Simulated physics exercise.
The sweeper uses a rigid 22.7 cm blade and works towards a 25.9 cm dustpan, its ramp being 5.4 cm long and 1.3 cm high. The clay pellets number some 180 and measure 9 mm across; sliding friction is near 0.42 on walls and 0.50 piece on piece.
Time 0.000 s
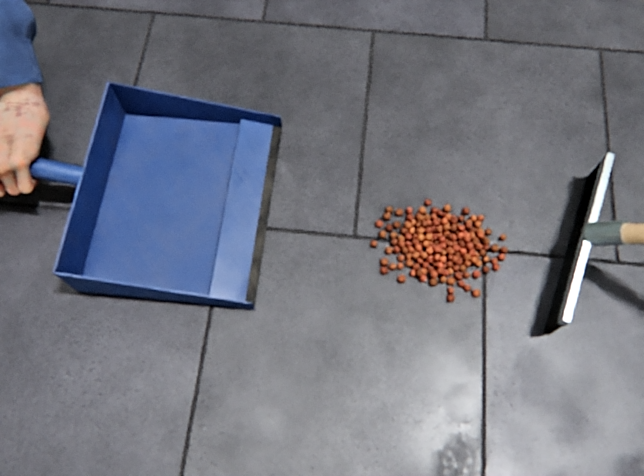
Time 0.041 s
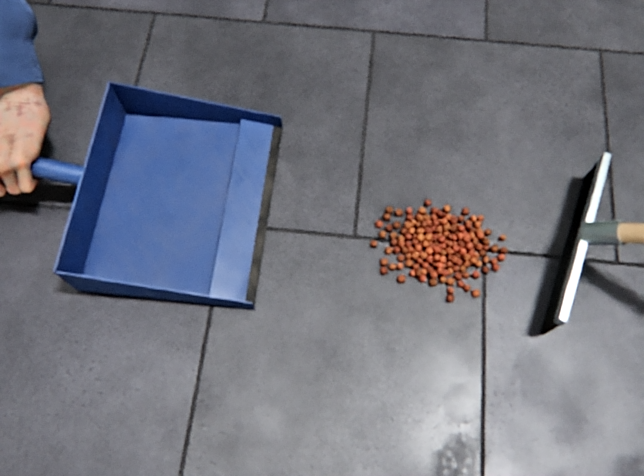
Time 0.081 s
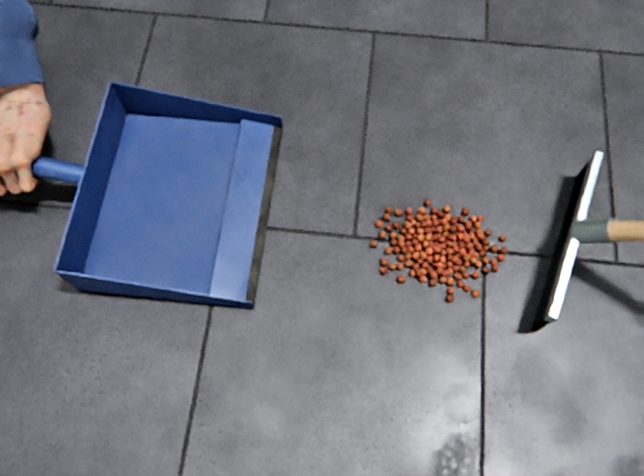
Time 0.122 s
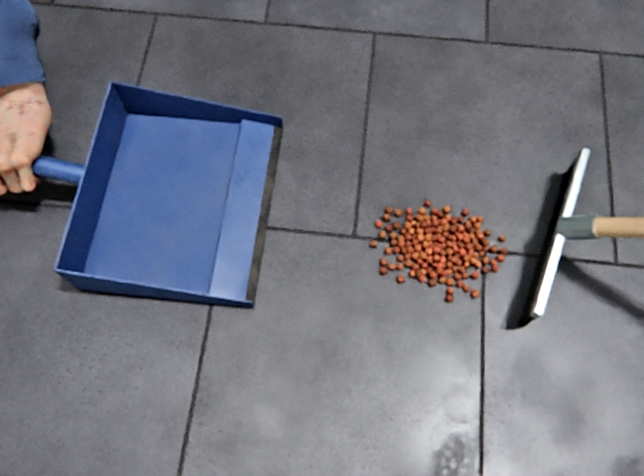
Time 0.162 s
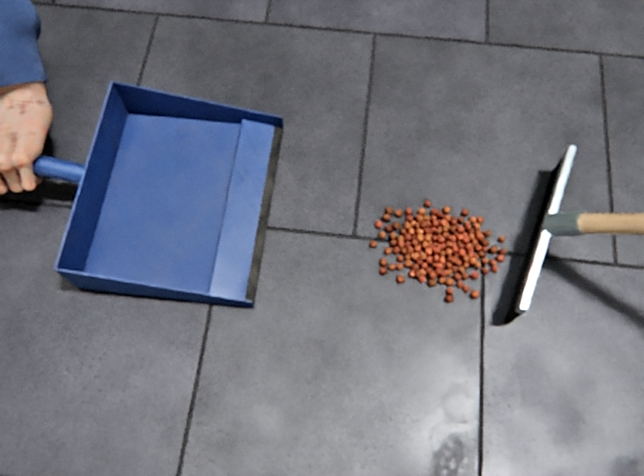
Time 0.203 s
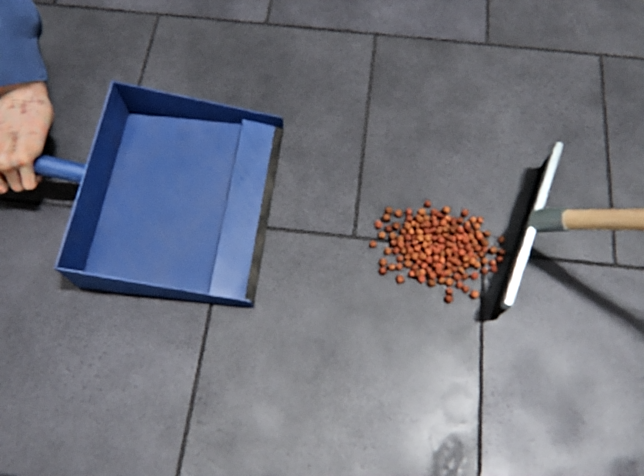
A hand in a blue sleeve grips the handle of a blue dustpan at the left of a dark grey tiled floor, seen from above at a slight angle. A loose pile of small reddish-brown pellets lies near the middle, with a white-edged blade on a wooden handle at the right. The blade slides left to the pile's right edge, while the pellets, dustpan and camera stay practically still.
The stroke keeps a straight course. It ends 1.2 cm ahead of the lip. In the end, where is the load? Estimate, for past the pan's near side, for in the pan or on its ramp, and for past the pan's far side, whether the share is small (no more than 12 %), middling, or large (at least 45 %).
Estimate - past the pan's near side: Small, in the pan or on its ramp: Middling, past the pan's far side: Small.
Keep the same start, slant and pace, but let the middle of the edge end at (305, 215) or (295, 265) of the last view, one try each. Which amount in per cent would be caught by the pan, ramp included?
Some 20 per cent on the first try, 5 per cent on the second.
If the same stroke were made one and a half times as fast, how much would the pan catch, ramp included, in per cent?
Roughly 30 in a hundred.
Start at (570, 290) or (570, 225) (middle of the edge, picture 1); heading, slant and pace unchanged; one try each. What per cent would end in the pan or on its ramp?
About 15 and 20 per cent.
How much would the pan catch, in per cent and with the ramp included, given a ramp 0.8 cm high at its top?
I'd guess close to 25 per cent.
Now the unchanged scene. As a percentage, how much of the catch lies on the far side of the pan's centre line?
Something like 70 in a hundred.
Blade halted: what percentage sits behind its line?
Around 10 in a hundred.
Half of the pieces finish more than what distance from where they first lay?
It works out to roughly 22 cm.
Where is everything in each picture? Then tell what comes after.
Blade from (563, 321) to (606, 160), moved 0.0 cm, 0 of the pieces shifted so far; middle of the pieces at (444, 245); pan at (170, 203), in the first picture.
Blade from (560, 320) to (603, 160), moved 0.3 cm, 0 of the pieces shifted so far; middle of the pieces at (443, 246), in the second picture.
Blade from (550, 317) to (595, 159), moved 1.3 cm, 0 of the pieces shifted so far; middle of the pieces at (443, 246), in the third picture.
Blade from (536, 313) to (582, 156), moved 2.9 cm, 0 of the pieces shifted so far; middle of the pieces at (443, 246), in the fourth picture.
Blade from (521, 309) to (569, 153), moved 4.5 cm, 0 of the pieces shifted so far; middle of the pieces at (443, 246), in the fifth picture.
Blade from (506, 304) to (556, 150), moved 6.2 cm, 0 of the pieces shifted so far; middle of the pieces at (442, 247); pan at (172, 201). The blade's pace is about 0.40 m/s, heading 13 degrees away from the viewer's side, in the sixth picture.
After 0.54 s, middle of the blade 19 cm from the lip; 0 % over the lip, far side 0 %, near side 0 %.
After 0.77 s, middle of the blade 10 cm from the lip; 0 % over the lip, far side 0 %, near side 0 %.
After 1.11 s, middle of the blade 4 cm from the lip; 25 % over the lip, far side 5 %, near side 0 %.
In the end, at 1.4 s, near side 0 %, pan 25 %, far side 5 %, in front of the lip or behind the blade 70 %.
